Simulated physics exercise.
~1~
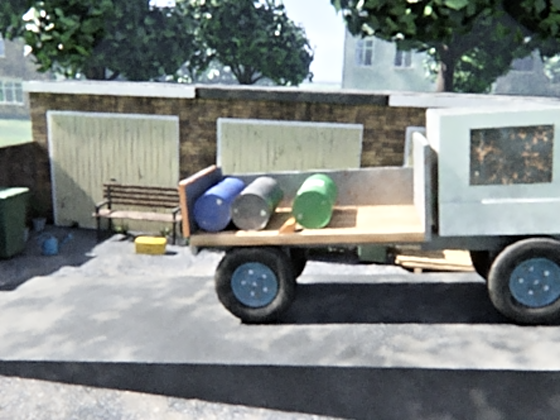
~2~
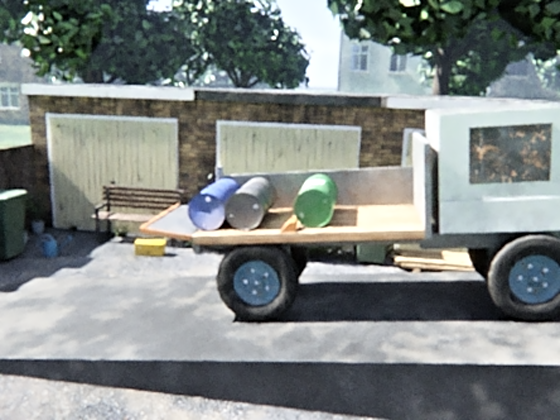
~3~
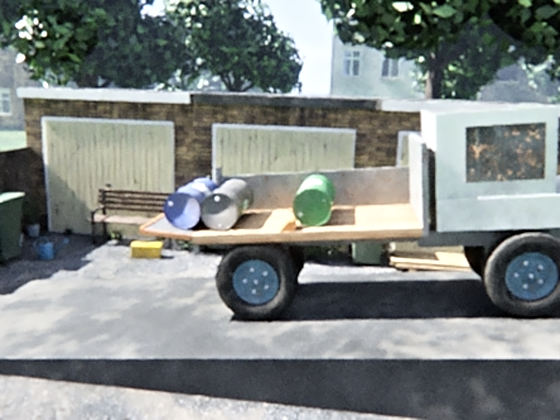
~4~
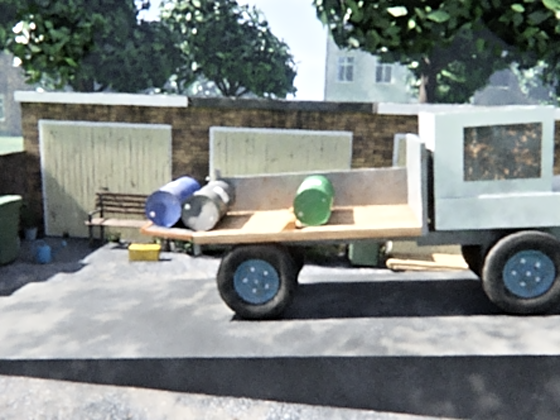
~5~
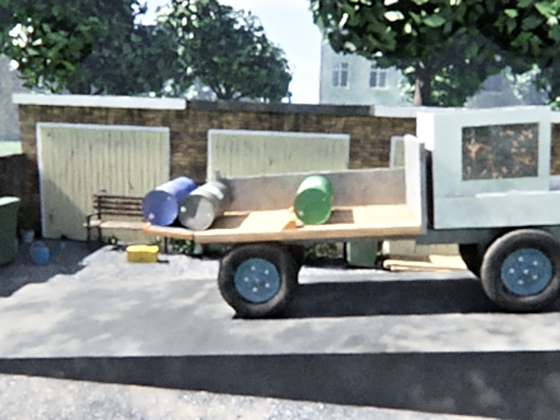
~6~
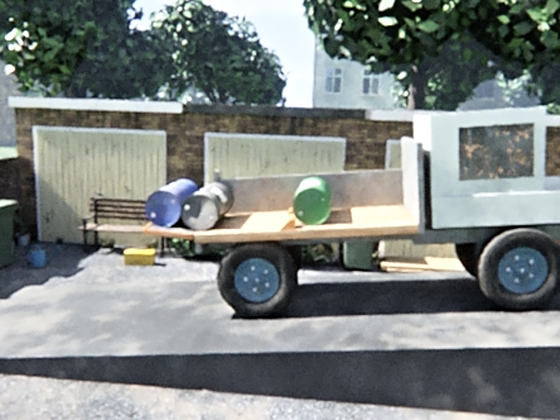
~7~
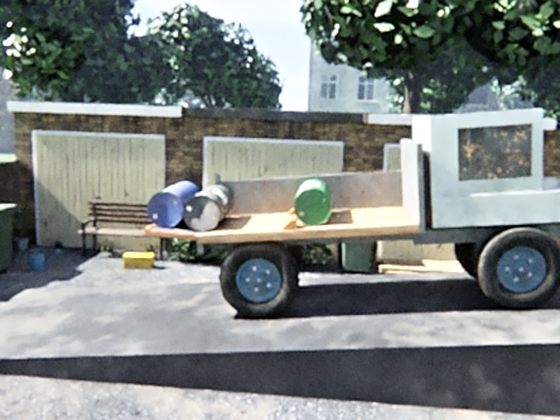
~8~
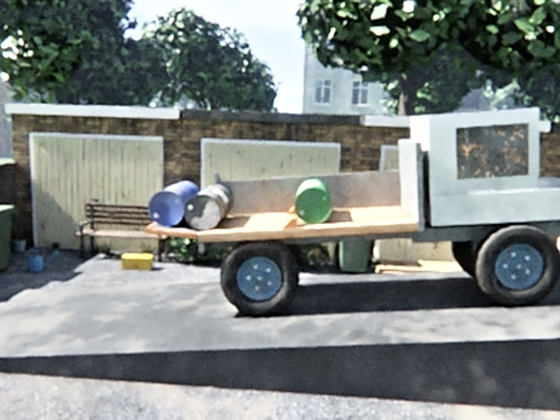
The tailgate of a parked flatbed truck swung down to the left, and the blue and grey drums rolled onto it and came to rest near its edge, while the green drum stayed put on the bed and none fell off.
